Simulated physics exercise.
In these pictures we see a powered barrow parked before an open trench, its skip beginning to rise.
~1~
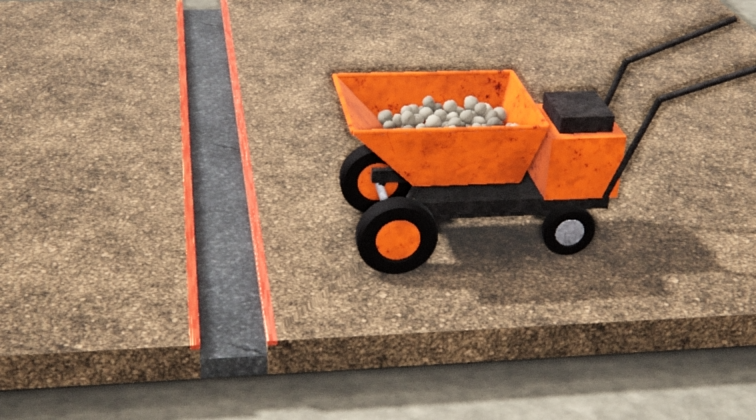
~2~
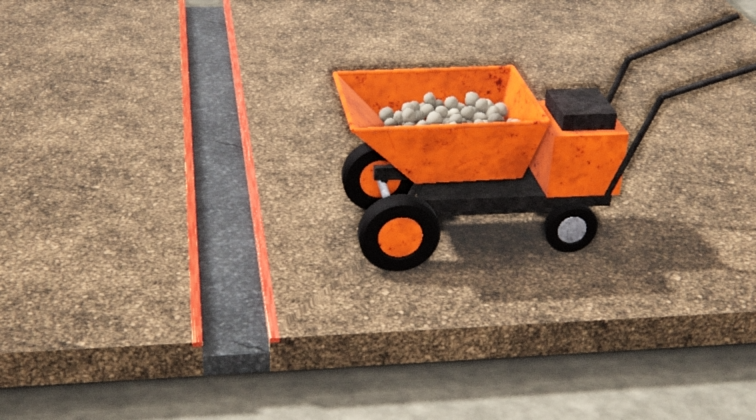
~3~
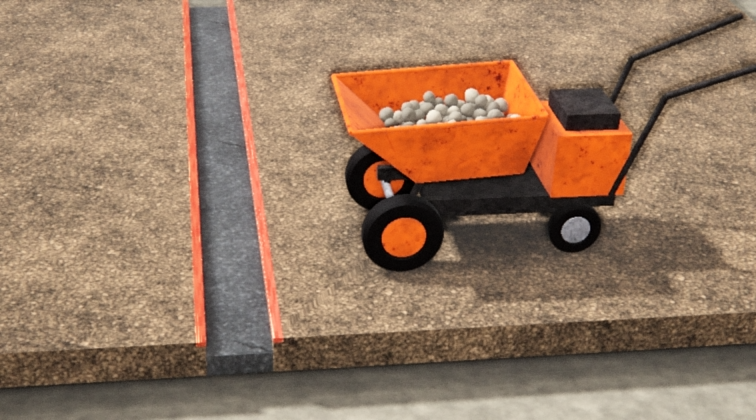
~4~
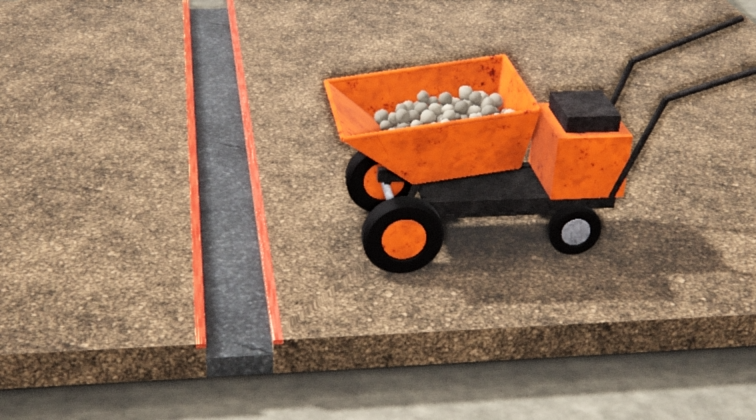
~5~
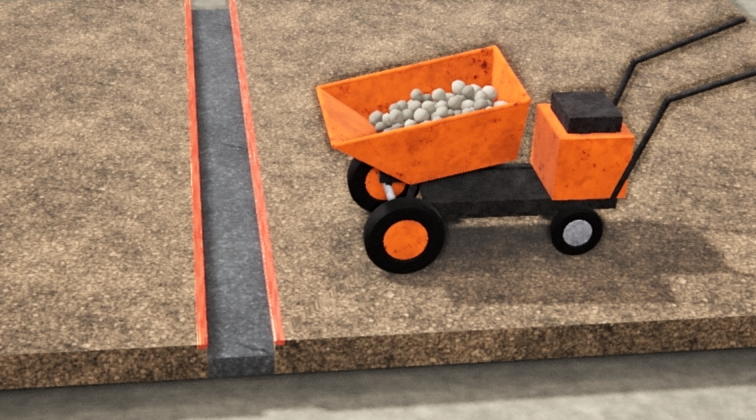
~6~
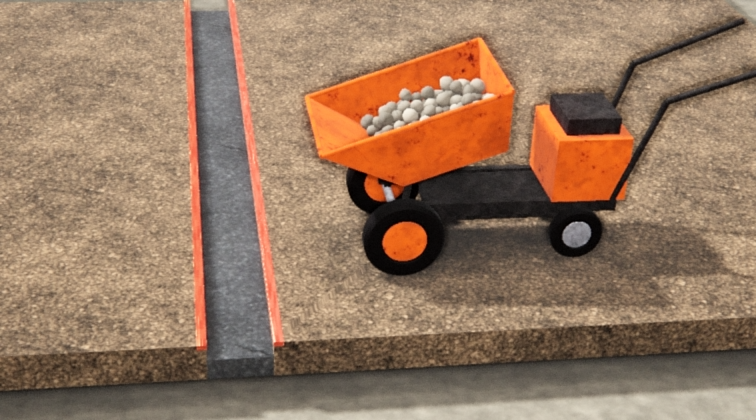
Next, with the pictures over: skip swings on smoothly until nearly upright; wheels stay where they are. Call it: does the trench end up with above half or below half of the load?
It ends up with above half.
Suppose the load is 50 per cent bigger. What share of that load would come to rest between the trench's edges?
Something like 50 in a hundred.
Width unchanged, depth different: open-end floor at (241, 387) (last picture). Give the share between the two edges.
90 %.
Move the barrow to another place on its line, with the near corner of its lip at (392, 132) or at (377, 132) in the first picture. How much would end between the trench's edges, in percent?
You'd get around 40 in a hundred, then 50 in a hundred.
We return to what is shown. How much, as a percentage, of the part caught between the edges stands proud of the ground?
The answer is close to 45 per cent.
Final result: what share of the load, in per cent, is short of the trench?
Estimate: Around 5 per cent.
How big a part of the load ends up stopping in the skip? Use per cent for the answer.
Some 25 in a hundred.
Shortly afterwards, skip tipped steeply; the whole lot in the skip.
Next, skip tipped right over; the bulk in the skip; only a few short of the trench; near a quarter in or heaped over the trench.
Some moments later, skip tipped right over; near a quarter in the skip; only a few short of the trench; near two thirds in or heaped over the trench; a little beyond it.
In the end, skip tipped right over; near a quarter in the skip; only a few short of the trench; near two thirds in or heaped over the trench; a little beyond it.
